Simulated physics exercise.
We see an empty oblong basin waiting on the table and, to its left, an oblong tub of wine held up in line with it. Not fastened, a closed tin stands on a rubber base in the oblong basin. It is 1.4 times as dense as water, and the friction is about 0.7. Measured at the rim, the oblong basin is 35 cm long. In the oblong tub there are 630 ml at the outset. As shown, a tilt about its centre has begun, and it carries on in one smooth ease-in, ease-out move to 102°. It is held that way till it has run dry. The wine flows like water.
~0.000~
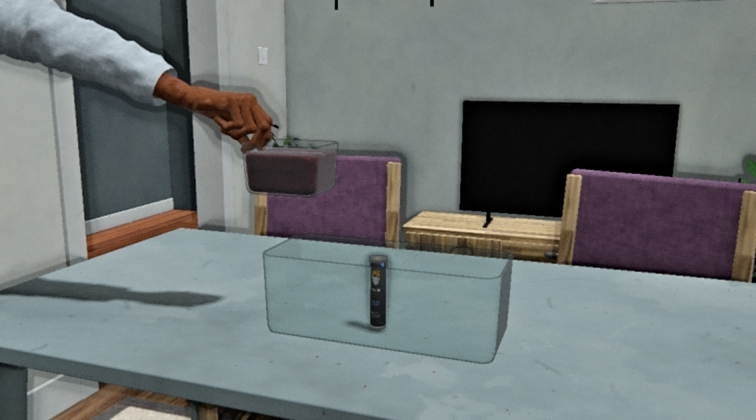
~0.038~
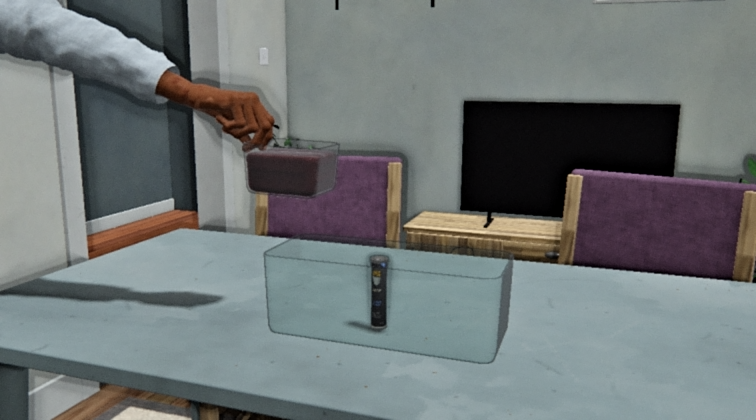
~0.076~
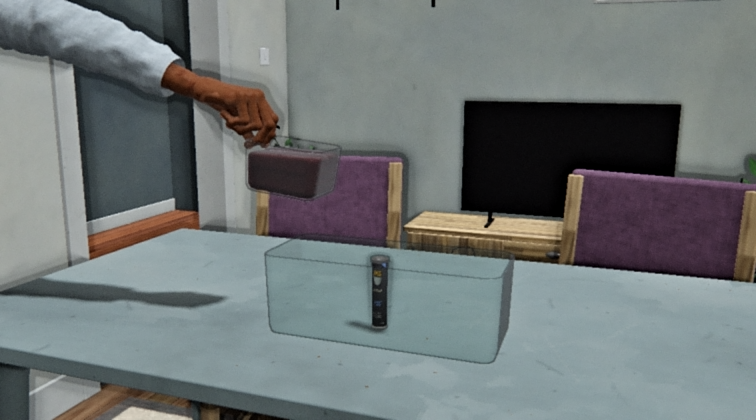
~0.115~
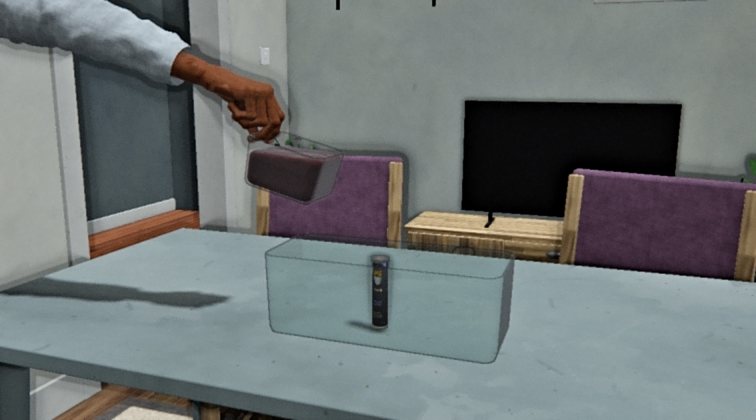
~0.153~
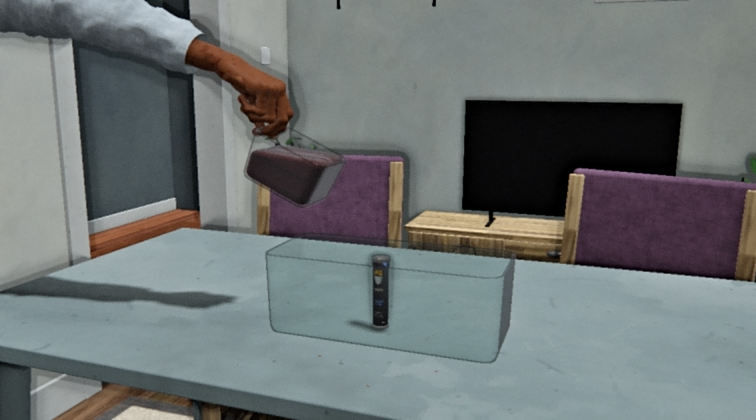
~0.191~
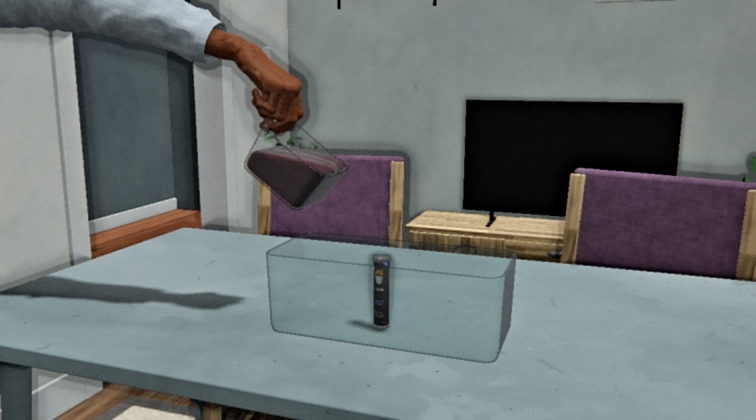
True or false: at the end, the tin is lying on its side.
True.
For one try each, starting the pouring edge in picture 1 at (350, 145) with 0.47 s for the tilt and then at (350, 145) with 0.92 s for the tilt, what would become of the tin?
Try 1: Still standing; try 2: Still standing.
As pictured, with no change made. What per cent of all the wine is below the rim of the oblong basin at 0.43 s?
About 40 per cent.
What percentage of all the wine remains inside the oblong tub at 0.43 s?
I'd estimate some 24 % remains.
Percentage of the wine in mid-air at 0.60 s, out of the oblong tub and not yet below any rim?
I'd say some 5 per cent is in the air.
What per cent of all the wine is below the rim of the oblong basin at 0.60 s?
Close to 90 in a hundred.
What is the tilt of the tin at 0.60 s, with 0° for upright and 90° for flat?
Tilt: Around 10°.
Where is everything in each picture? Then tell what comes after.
In the first picture, it leans 0°; its right rim is at (328, 146); the wine meets the walls at (259, 151) and (328, 155); the oblong basin's rim runs from (282, 244) to (507, 266); the tin's top is at (378, 262).
In the second picture, it leans 2°; its right rim is at (329, 148); the wine meets the walls at (260, 151) and (329, 155).
In the third picture, it leans 6°; its right rim is at (332, 151); the wine meets the walls at (262, 150) and (331, 156).
In the fourth picture, it leans 14°; its right rim is at (334, 157); the wine meets the walls at (264, 149) and (334, 157).
In the fifth picture, it leans 25°; its right rim is at (336, 165); the wine meets the walls at (264, 150) and (337, 159).
In the sixth picture, it leans 36°; its right rim is at (336, 174); the wine meets the walls at (263, 150) and (336, 167); 4 per cent is over the edge.
After 0.43 s the tilt is 100° and 23 per cent is still to pour; the tin stands where it began.
After 0.60 s the tilt is 102° and 5 per cent is still to pour; the tin leans 8°.
After 0.77 s the tilt is 102° and 0 per cent is still to pour; the tin leans 36°.
After 0.97 s the tilt is 102° and 0 per cent is still to pour; the tin lies on its side.
In the end the tin lies on its side.
